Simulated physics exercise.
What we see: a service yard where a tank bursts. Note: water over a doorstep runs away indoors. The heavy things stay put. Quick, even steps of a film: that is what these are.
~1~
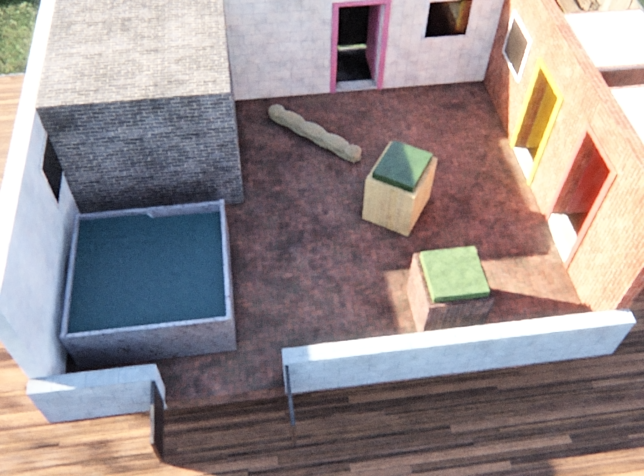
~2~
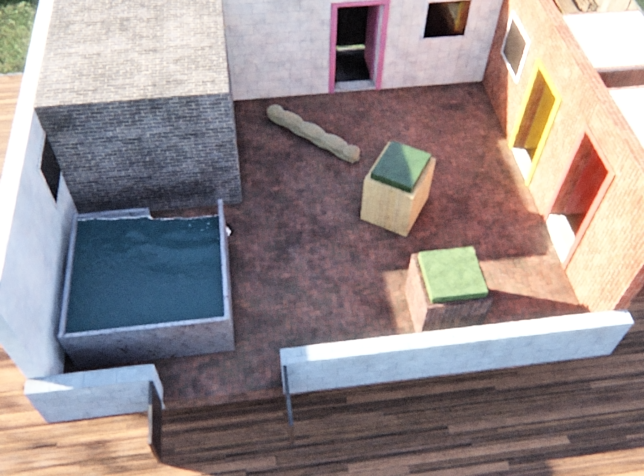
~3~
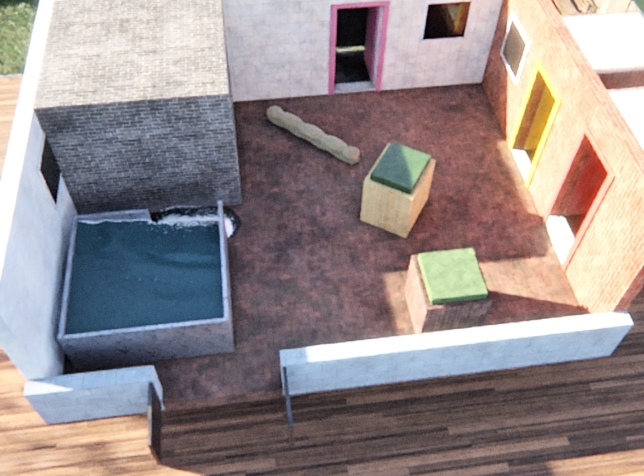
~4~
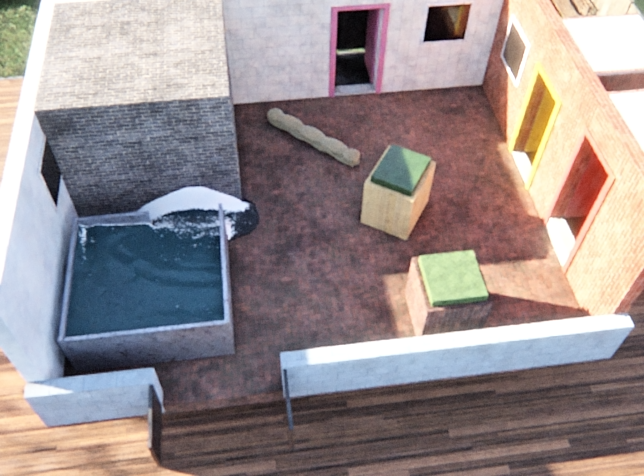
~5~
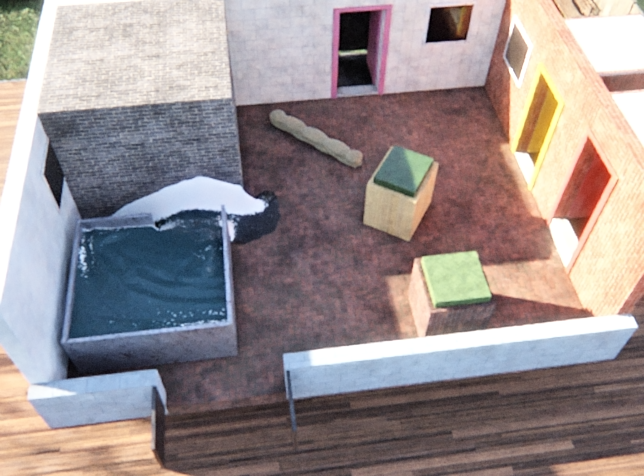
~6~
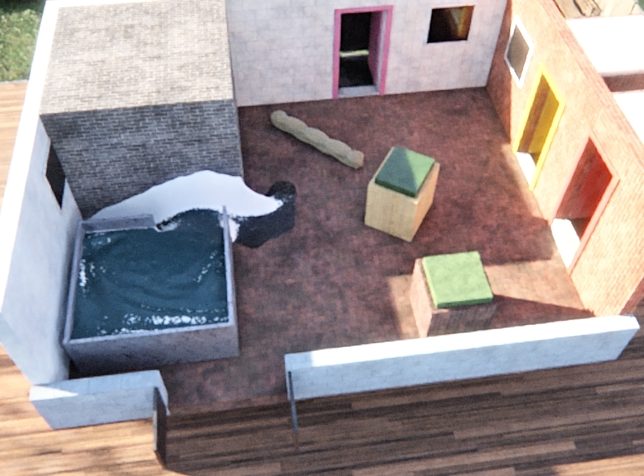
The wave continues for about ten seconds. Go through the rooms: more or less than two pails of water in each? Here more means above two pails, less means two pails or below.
Yellow door: More; red door: Less; pink door: Less.
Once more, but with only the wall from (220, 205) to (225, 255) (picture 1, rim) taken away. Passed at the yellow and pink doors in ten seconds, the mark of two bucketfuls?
Result - yellow door: Above threshold, pink door: Above threshold.
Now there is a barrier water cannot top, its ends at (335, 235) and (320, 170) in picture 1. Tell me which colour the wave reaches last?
My answer: The yellow-painted one.
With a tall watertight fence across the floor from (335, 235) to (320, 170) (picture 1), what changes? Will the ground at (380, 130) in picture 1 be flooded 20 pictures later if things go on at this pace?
Parched.
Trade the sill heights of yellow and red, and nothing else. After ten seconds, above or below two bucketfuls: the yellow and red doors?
With the sills exchanged, the yellow door falls below the cutoff and the red door beats the cutoff.
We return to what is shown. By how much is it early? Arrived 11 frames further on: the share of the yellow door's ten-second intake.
Around 0 %.
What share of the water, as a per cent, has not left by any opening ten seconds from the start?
Close to 94 in a hundred.
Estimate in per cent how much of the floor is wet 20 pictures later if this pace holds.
Roughly 75 percent.
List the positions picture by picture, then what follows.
In the first frame, the tank at (150, 267) is whole and still.
In the second frame, water pours out on the tank's far side and has run to (230, 233).
In the third frame, water pours out on the tank's far side and has run to a hidden place.
In the fourth frame, water pours out on the tank's far side and has run to (251, 207).
In the fifth frame, water pours out on the tank's far side and has run to (272, 197).
In the sixth frame, water pours out on the tank's far side and has run to (291, 189).
A moment on, water covers 20 % of the floor; the yellow door not reached, the red door not reached, the pink door not reached.
Next, water covers 40 % of the floor; the yellow door not reached, the red door not reached, the pink door not reached.
Then, water covers 75 % of the floor; the yellow door under two buckets in, the red door wet at the sill, nothing in, the pink door not reached.
Later, water covers 90 % of the floor; the yellow door over two buckets in, the red door wet at the sill, nothing in, the pink door wet at the sill, nothing in.
In the end, water covers 95 % of the floor; the yellow door far over two buckets in, the red door wet at the sill, nothing in, the pink door wet at the sill, nothing in.
